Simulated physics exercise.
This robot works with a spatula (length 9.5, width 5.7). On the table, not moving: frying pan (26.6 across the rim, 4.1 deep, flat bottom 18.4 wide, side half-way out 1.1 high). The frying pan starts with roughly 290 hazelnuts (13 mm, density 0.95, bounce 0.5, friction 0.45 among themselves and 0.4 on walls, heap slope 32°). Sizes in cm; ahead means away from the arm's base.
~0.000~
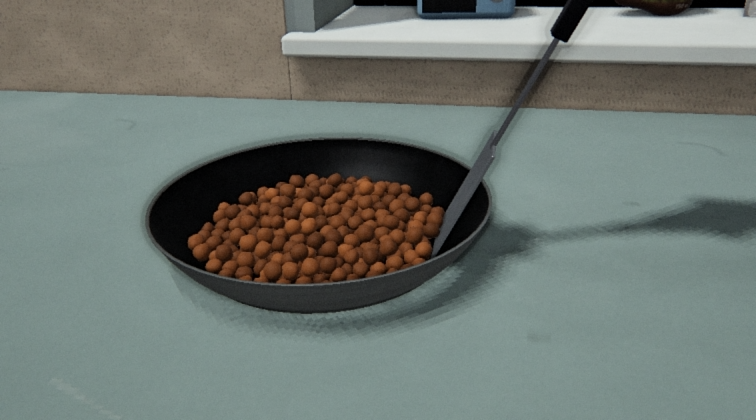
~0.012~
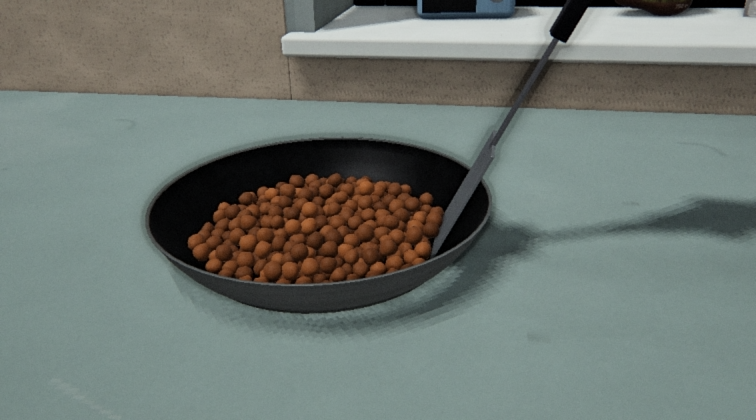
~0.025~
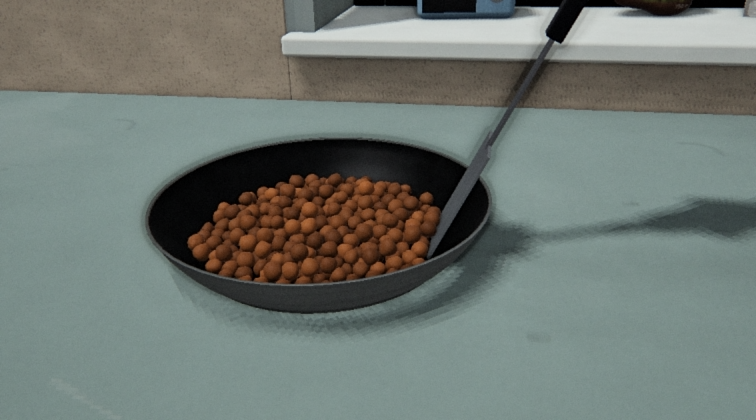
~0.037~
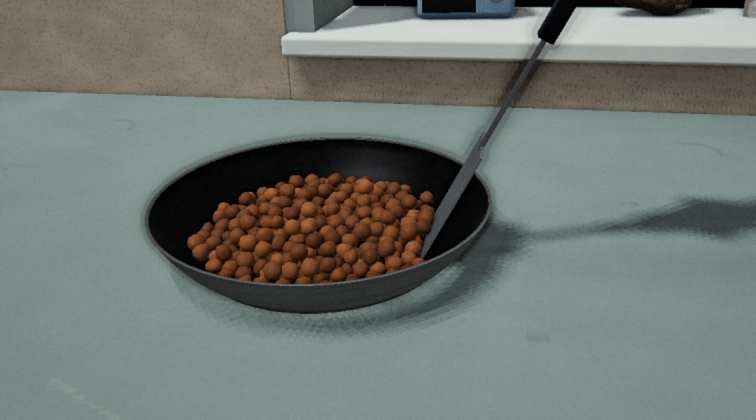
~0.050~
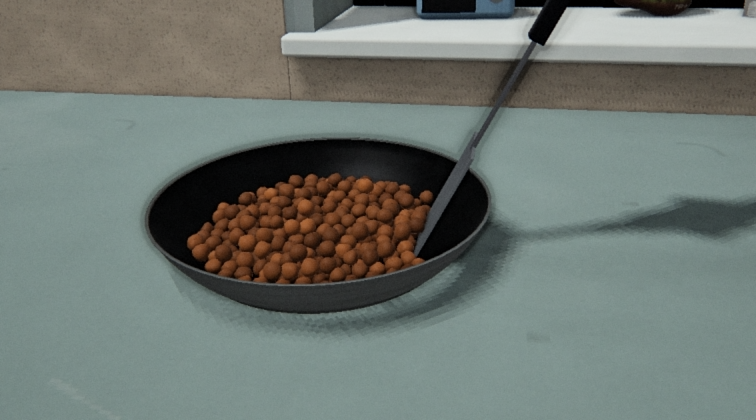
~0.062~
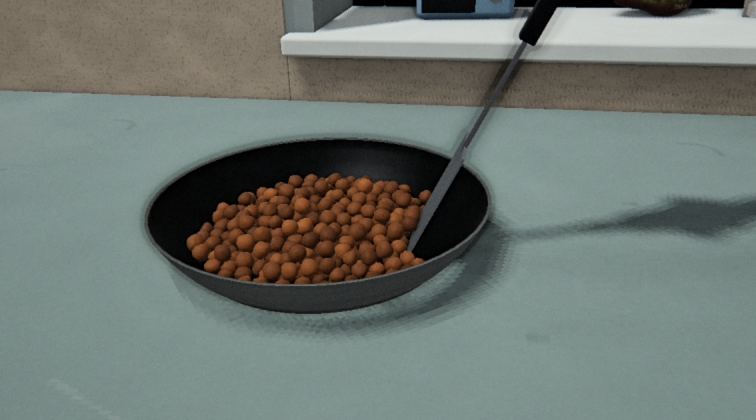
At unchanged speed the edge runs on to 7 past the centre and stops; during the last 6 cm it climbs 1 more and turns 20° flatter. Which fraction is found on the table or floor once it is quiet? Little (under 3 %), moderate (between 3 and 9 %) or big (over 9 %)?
On the table or floor the share is little, under 3 %.
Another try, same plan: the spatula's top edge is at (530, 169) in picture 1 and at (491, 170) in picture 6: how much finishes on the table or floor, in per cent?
About 0 per cent.
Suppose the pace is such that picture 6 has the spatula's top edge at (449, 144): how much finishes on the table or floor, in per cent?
Some 0 per cent.
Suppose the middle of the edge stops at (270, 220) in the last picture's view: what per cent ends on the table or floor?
Some 0 per cent.
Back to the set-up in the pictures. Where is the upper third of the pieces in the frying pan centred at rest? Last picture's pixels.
Around (220, 205).
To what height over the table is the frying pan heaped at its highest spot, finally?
Some 5.0 cm.
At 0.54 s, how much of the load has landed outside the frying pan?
About 0 per cent.
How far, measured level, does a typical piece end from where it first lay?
About 3 cm.
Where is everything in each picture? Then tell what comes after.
Spatula top edge at (495, 143), sloping 64°; upper third of the load around (318, 221), from x 195 to 435, top at y 180; 291 in the frying pan, in the first picture.
Spatula top edge at (494, 143), sloping 64°; upper third of the load around (318, 220), from x 195 to 435, top at y 180, in the second picture.
Spatula top edge at (490, 143), sloping 64°; upper third of the load around (318, 221), from x 195 to 435, top at y 180, in the third picture.
Spatula top edge at (483, 144), sloping 64°; upper third of the load around (318, 220), from x 195 to 425, top at y 180, in the fourth picture.
Spatula top edge at (475, 145), sloping 64°; upper third of the load around (324, 219), from x 195 to 425, top at y 180, in the fifth picture.
Spatula top edge at (466, 145), sloping 64°; upper third of the load around (322, 217), from x 195 to 425, top at y 180; 291 in the frying pan, in the sixth picture.
After 0.17 s, sloping 64°, highest piece 4 above the table; 291 in the frying pan.
After 0.28 s, sloping 56°, highest piece 4 above the table; 291 in the frying pan.
After 0.54 s, sloping 44°, highest piece 5 above the table; 291 in the frying pan.
After 1.59 s, sloping 44°, highest piece 5 above the table; 291 in the frying pan.
At rest, 291 in the frying pan. That is 0 % on the table or floor.
